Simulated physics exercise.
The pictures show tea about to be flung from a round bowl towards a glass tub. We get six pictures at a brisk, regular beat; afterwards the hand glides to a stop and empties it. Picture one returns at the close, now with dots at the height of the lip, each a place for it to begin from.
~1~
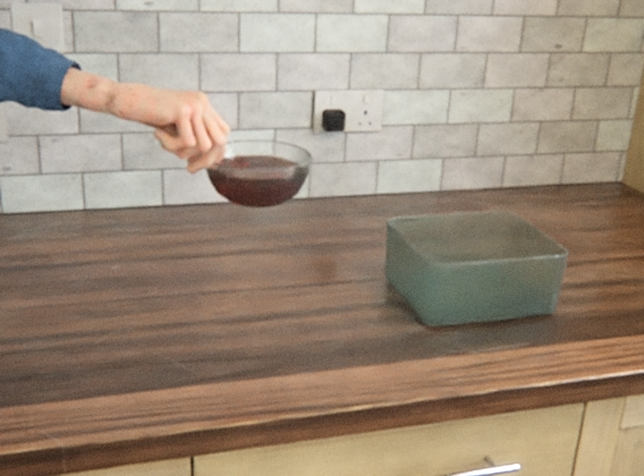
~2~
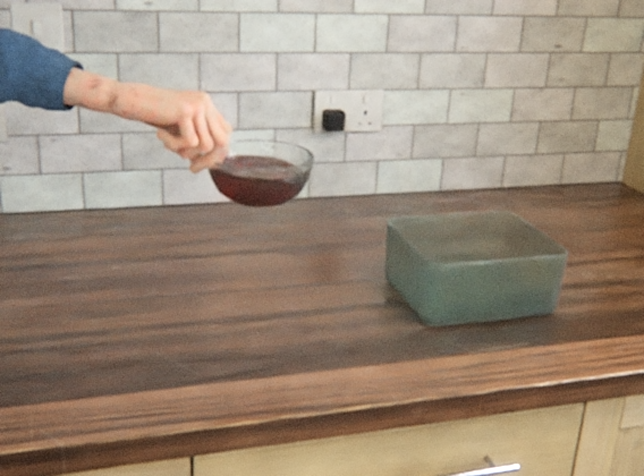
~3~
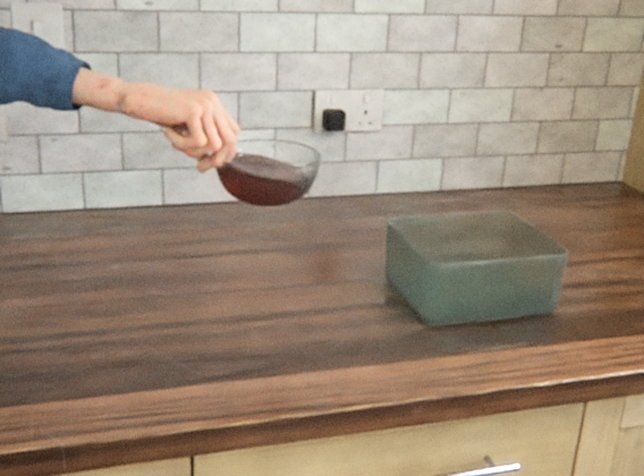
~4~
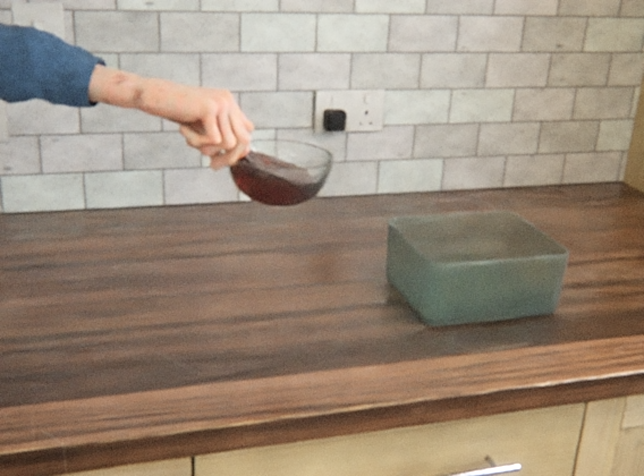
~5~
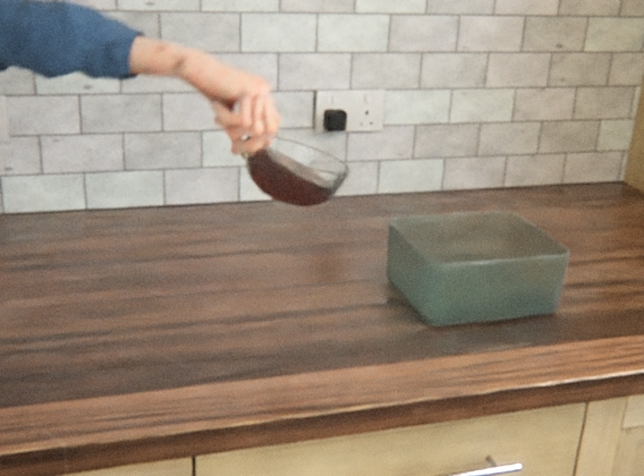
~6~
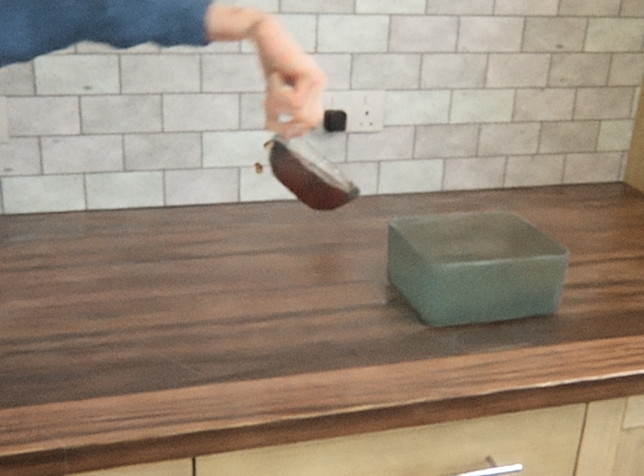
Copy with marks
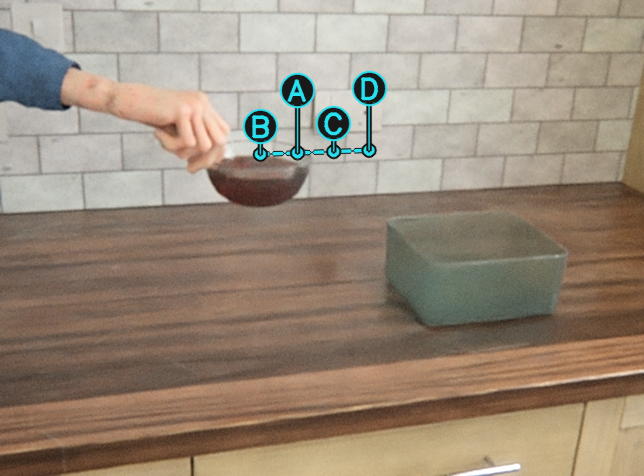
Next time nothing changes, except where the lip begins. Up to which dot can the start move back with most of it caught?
It is C.
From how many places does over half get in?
Two.
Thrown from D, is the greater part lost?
No.
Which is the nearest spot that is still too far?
It is A.
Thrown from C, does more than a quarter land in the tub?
Yes, clearly.
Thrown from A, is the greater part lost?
Yes, that goes wrong.
In cyan, A at (297, 152); B at (260, 154); C at (333, 151); D at (369, 150).
Choosing A, about 12 % lands in the tub, 83 % falls short and 5 % goes beside or beyond.
Choosing B, about 0 % lands in the tub, 97 % falls short and 3 % goes beside or beyond.
Choosing C, about 80 % lands in the tub, 10 % falls short and 10 % goes beside or beyond.
Choosing D, about 71 % lands in the tub, 5 % falls short and 24 % goes beside or beyond.
